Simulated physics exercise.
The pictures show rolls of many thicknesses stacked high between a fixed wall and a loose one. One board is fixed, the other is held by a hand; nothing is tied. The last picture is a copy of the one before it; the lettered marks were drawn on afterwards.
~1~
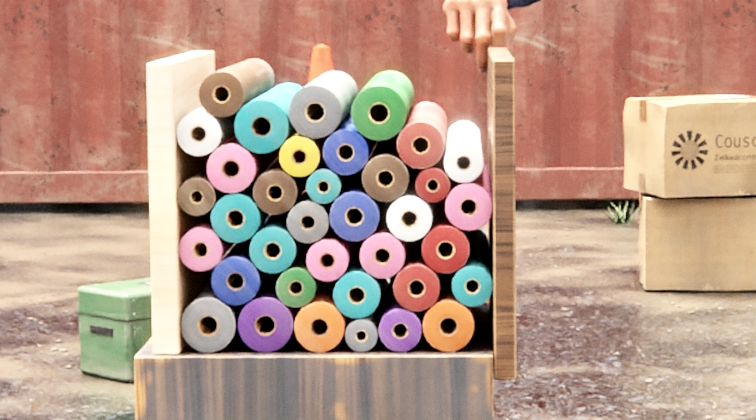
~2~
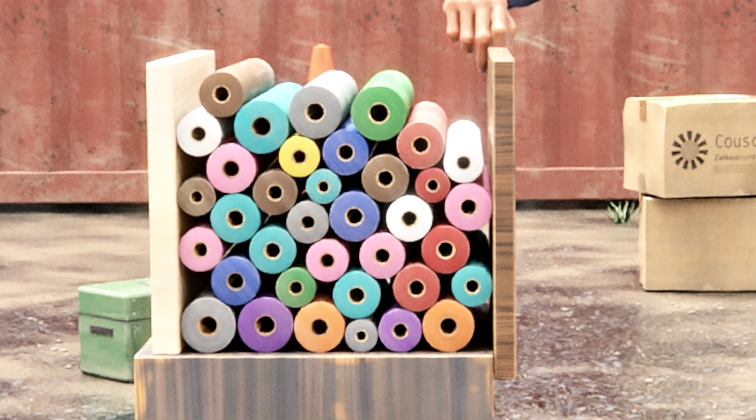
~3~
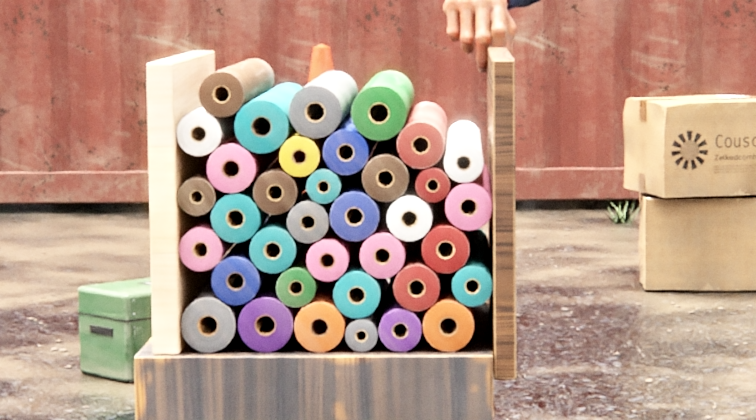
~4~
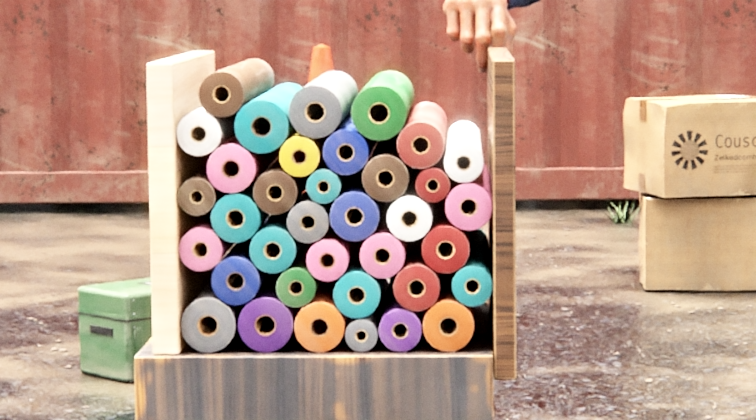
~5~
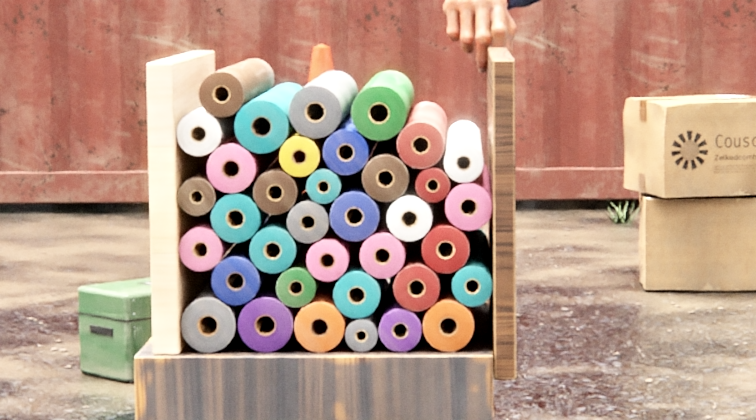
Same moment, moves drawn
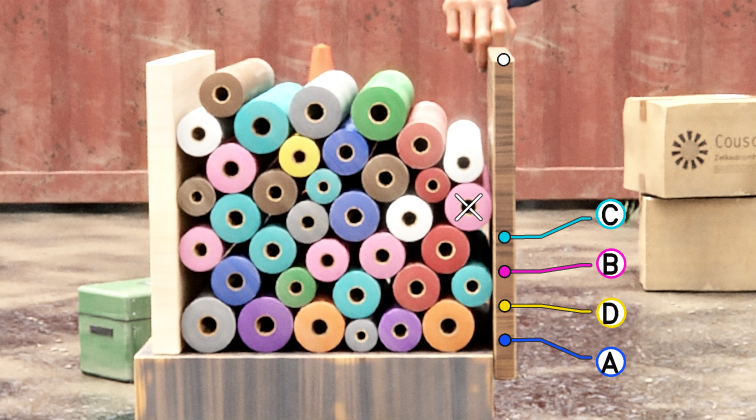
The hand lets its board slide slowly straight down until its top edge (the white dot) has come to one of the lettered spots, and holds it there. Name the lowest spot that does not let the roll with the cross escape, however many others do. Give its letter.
Slide it to C.
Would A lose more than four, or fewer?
It loses more than four.
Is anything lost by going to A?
Yes, at A.
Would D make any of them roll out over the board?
Yes, at D.
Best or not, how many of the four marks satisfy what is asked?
One of them.
On the marked copy, A at (505, 340); B at (505, 272); C at (505, 237); D at (505, 306); the cross at (469, 207); the white dot at (504, 60).
Taking C. A third of the way, top of the board (492, 140).
Two thirds of the way, top of the board (493, 232).
When it is over, top of the board (493, 236), one out over the board, the crossed one still inside.
As for the rest, A lets the crossed one out; B lets the crossed one out; D lets the crossed one out.
